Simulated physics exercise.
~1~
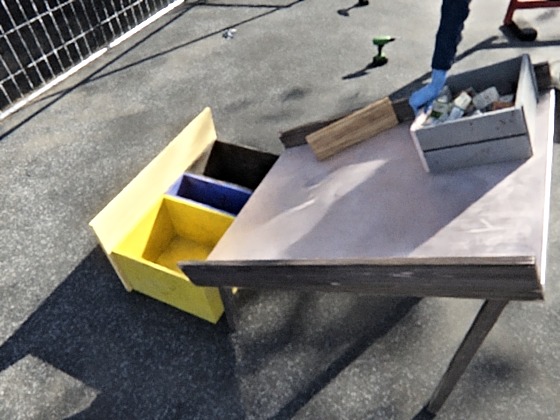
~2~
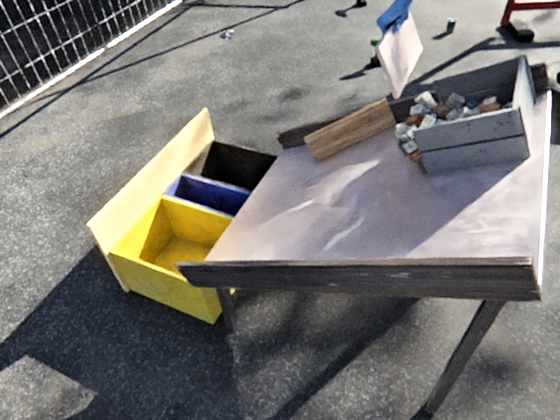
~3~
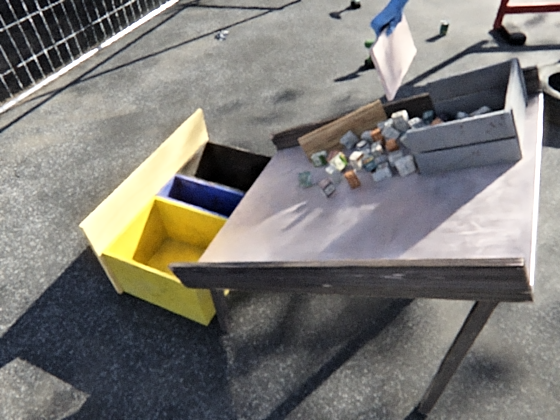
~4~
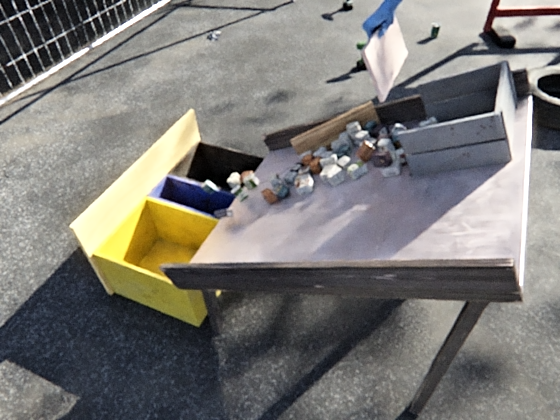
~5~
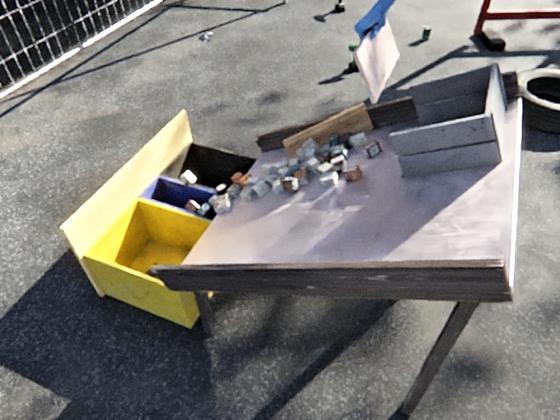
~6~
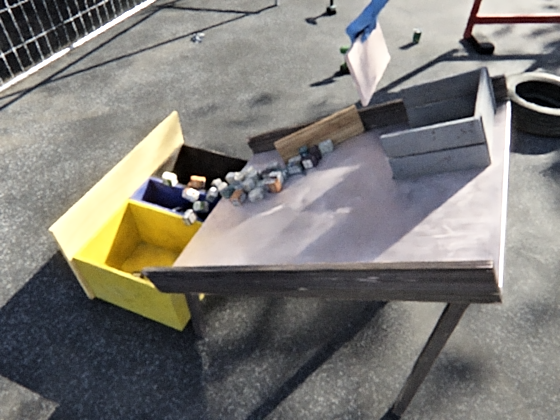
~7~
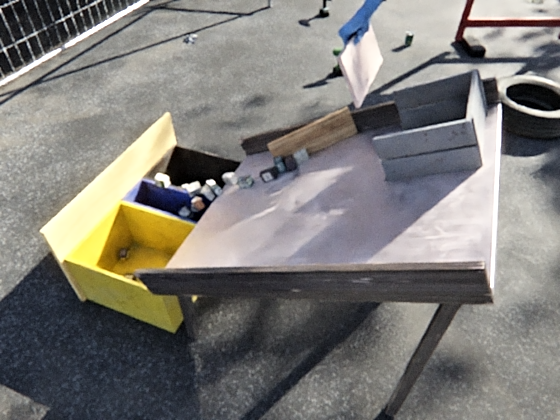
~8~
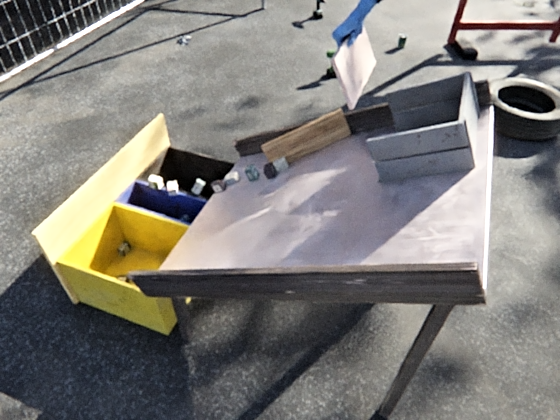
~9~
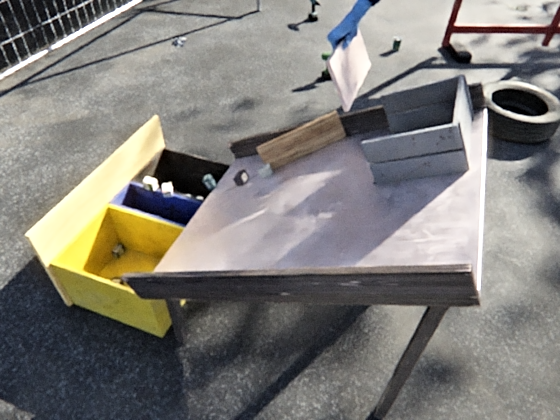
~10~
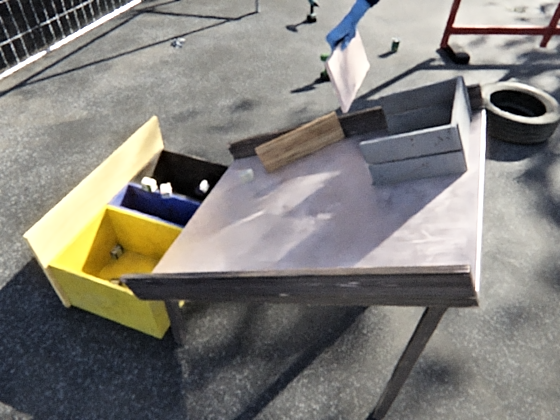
Small cartons tumbling from a grey pen down a sloping table into colored bins after a gloved hand lifts the gate.
